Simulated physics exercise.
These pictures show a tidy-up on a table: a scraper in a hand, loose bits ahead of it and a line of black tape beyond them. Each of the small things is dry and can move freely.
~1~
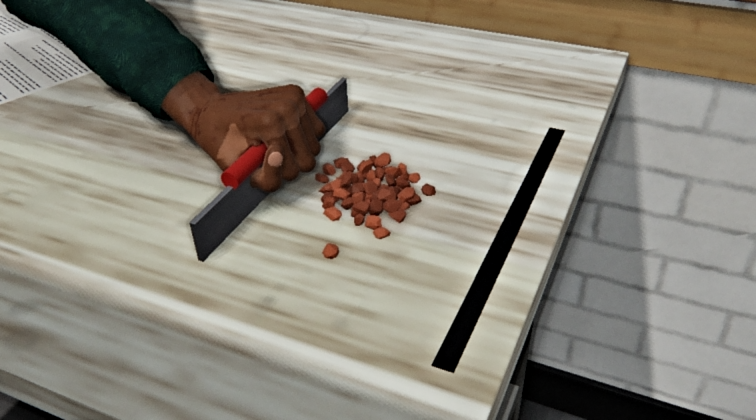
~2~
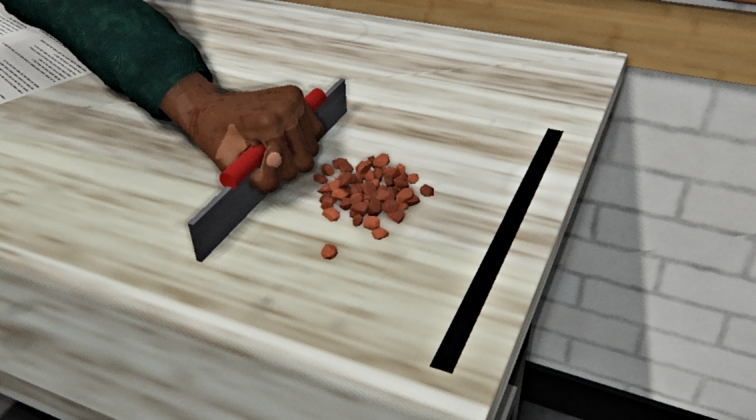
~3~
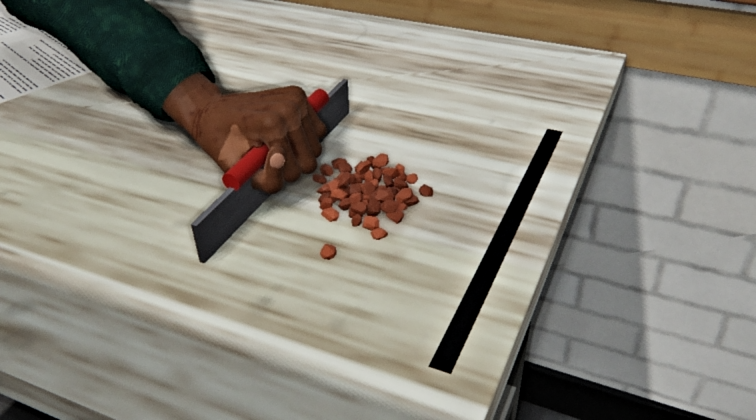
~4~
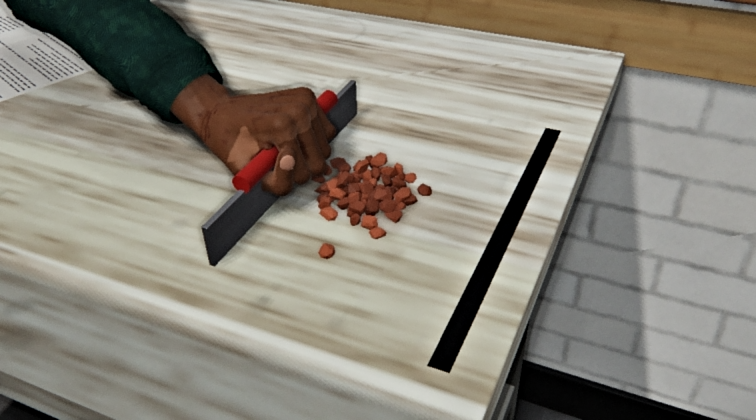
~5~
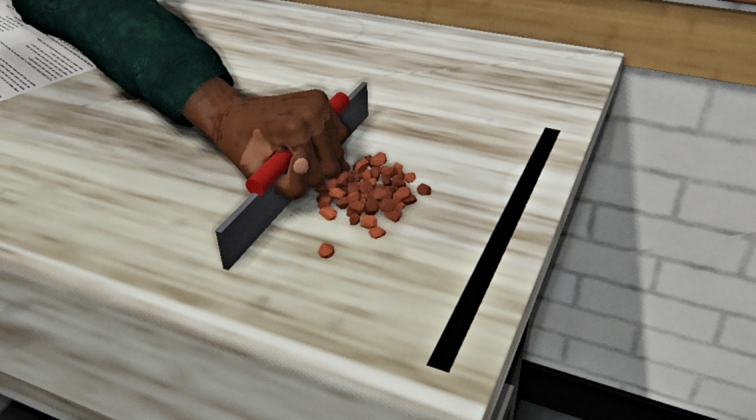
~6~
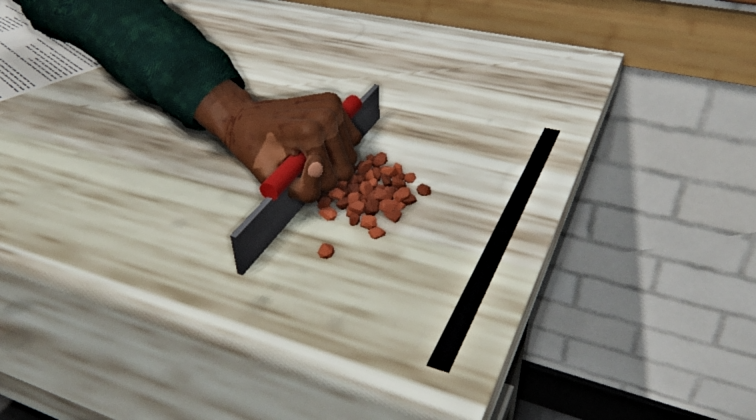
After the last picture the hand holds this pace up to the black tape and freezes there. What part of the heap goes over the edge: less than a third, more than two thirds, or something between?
Spill: A third up to two thirds.
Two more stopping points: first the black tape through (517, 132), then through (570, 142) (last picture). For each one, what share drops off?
It would come to 10 percent in the first case and 90 percent in the second.
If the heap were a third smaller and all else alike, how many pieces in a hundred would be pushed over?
It should be about 40 percent.
Soon, scraper still moving, near (416, 172); heap all on the table, its front near (490, 220).
A while on, scraper stopped at the black tape; heap about a third over the edge.
Towards the end, scraper stopped at the black tape; heap about half over the edge.
Finally, scraper stopped at the black tape; heap about half over the edge.
